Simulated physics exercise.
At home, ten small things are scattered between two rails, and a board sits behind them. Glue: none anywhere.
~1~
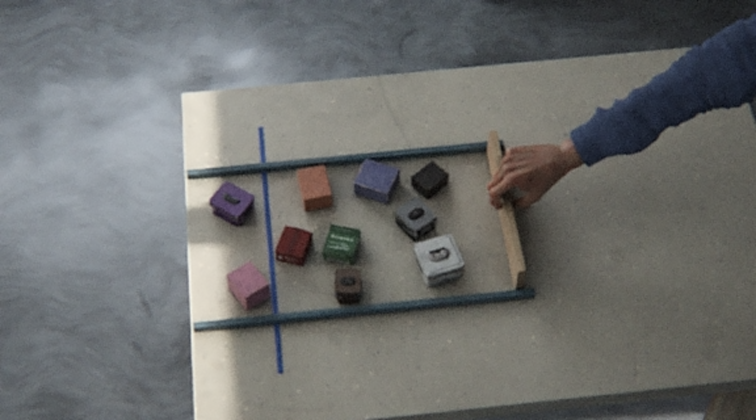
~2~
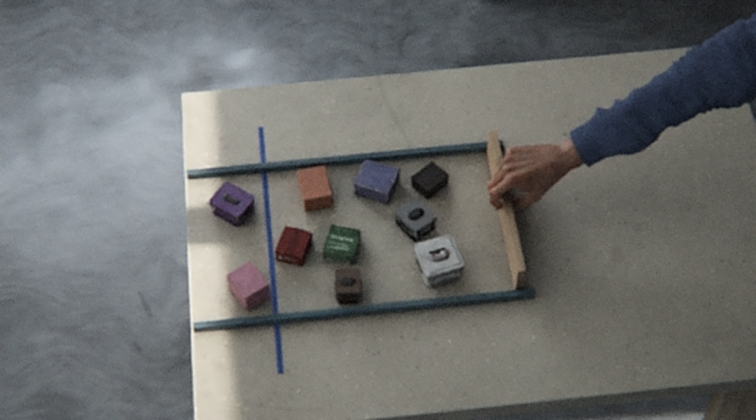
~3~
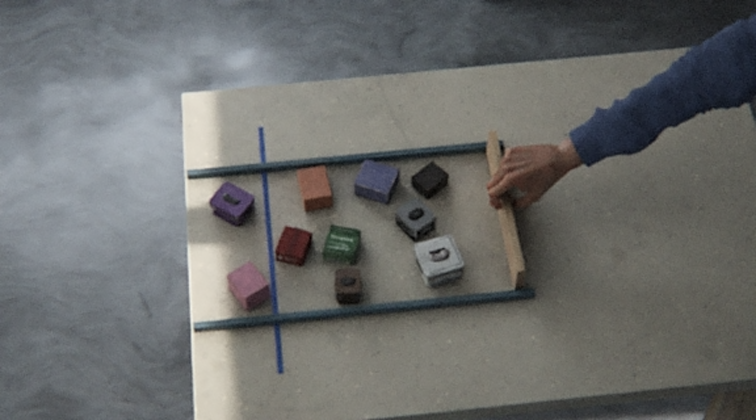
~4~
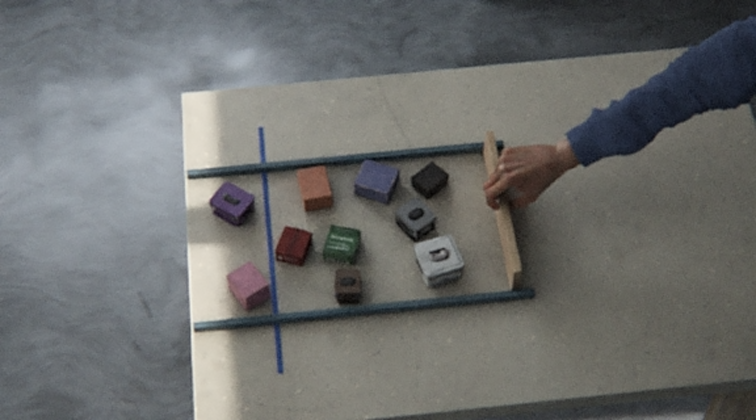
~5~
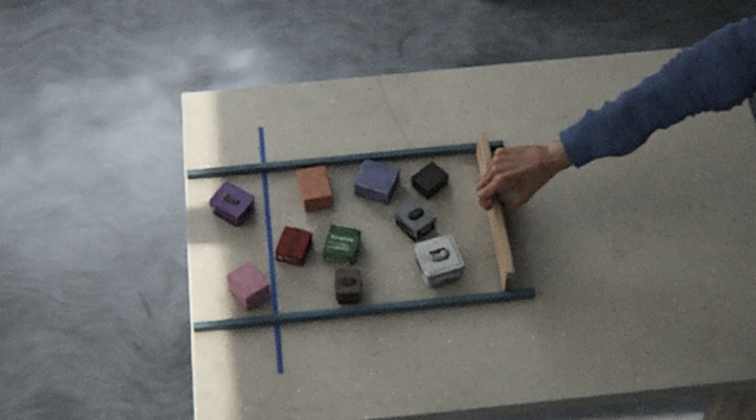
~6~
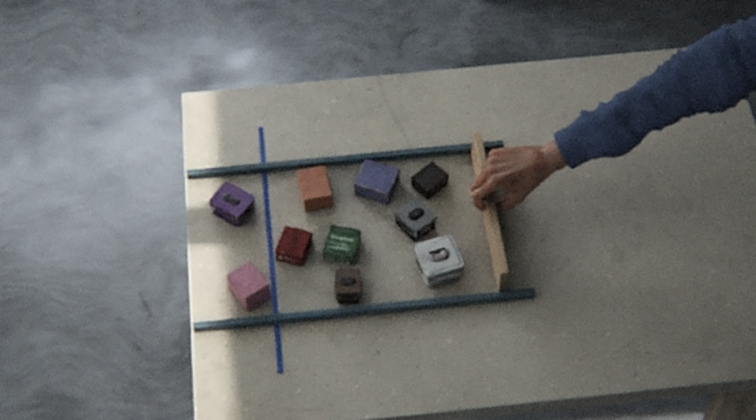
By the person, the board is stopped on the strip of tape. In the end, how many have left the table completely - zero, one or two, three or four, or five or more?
One or two spill over.
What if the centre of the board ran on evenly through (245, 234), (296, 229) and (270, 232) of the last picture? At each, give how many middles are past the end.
Respectively 3, 1 and 2.
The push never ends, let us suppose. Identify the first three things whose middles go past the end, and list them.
Purple case, orange block, pink block.
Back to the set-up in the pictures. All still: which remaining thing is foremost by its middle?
Pink block.
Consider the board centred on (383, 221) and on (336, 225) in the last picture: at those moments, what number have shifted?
At first I count 7, and then 9.
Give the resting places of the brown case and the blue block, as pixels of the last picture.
In the last picture the first middle sits at (224, 302) and the other at (217, 190).
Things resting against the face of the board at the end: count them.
3.
Soon after, none off yet; purple case at rest near (233, 205); pink block at rest near (249, 286); red box at rest near (294, 246).
In the end, the number that fall off is one or two; gone, orange block and purple case.
